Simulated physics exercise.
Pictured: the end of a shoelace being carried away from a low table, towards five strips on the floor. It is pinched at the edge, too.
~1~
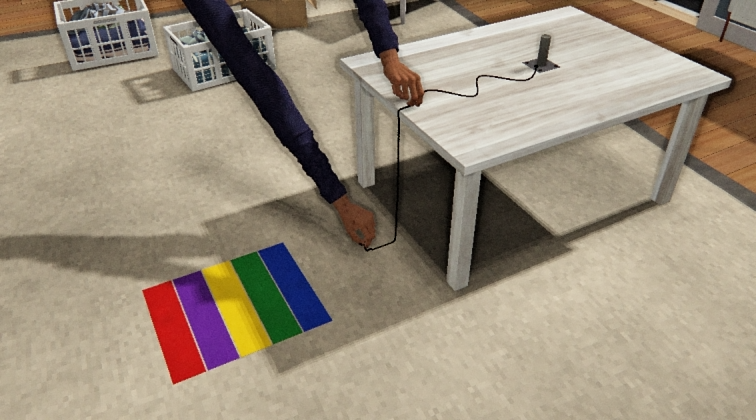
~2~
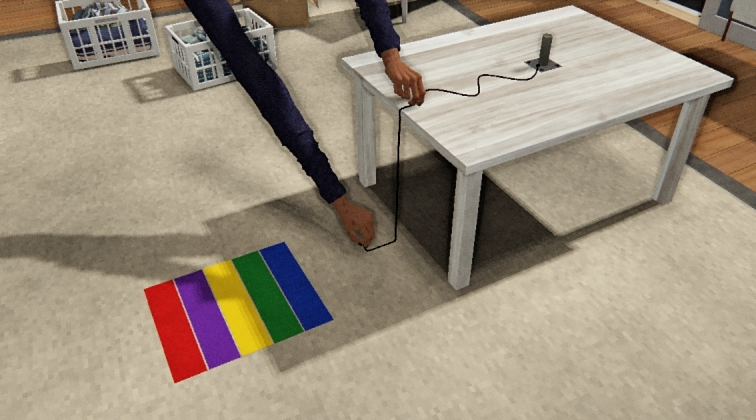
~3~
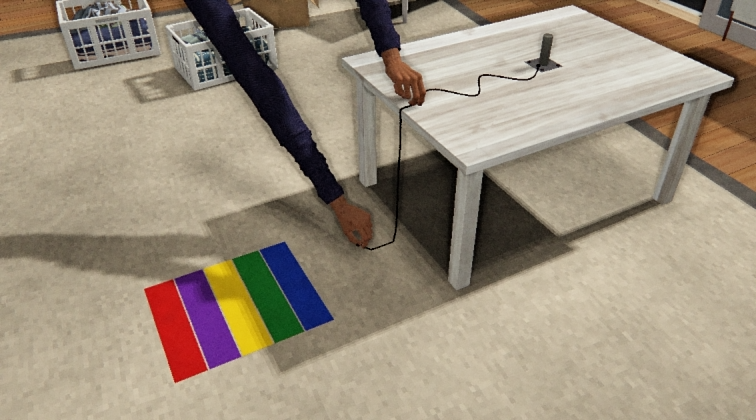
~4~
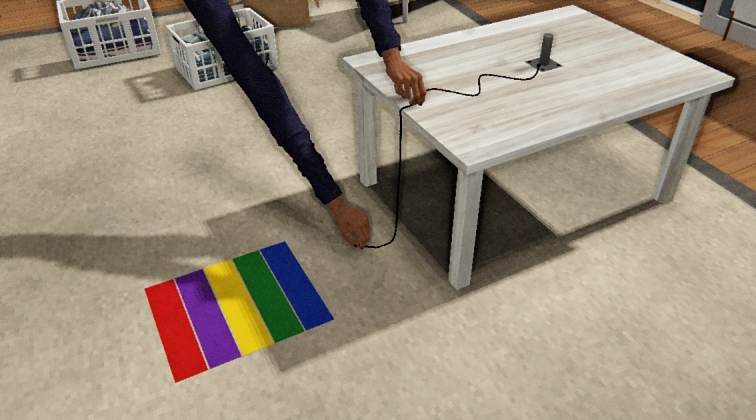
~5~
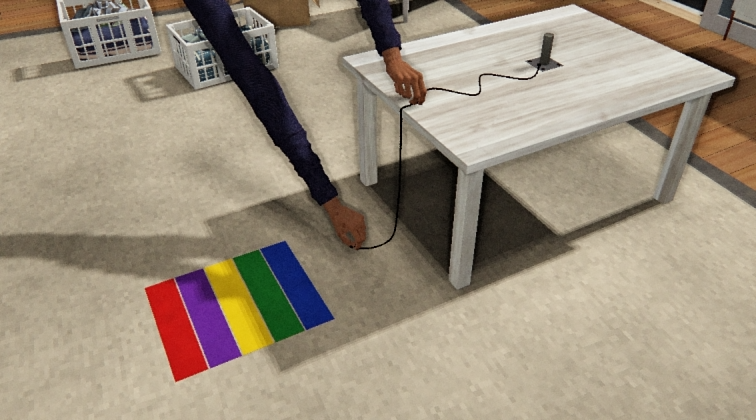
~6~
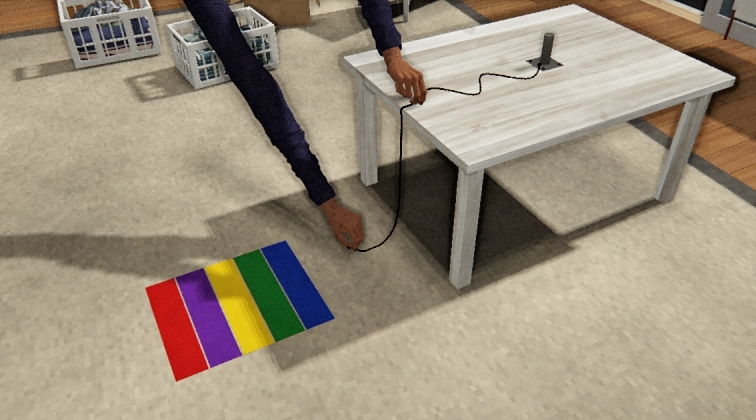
A hand slowly draws a black cord's end leftward while another pinches it at the table edge.
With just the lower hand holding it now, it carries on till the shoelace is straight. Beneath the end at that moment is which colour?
Beneath it is purple.
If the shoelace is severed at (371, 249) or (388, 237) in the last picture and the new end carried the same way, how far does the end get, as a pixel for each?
In turn, (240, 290) for the first and (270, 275) for the second.
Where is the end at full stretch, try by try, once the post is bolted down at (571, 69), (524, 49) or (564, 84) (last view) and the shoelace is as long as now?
Estimated pixels per try: (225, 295); (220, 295); (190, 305).
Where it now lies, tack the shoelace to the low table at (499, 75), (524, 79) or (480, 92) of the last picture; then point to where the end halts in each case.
The places are (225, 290), (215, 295) and (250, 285).
Soon after, end near (256, 282); over green.
After that, end near (225, 293); over yellow.
At the stop, end near (206, 299); over purple. The purple one.
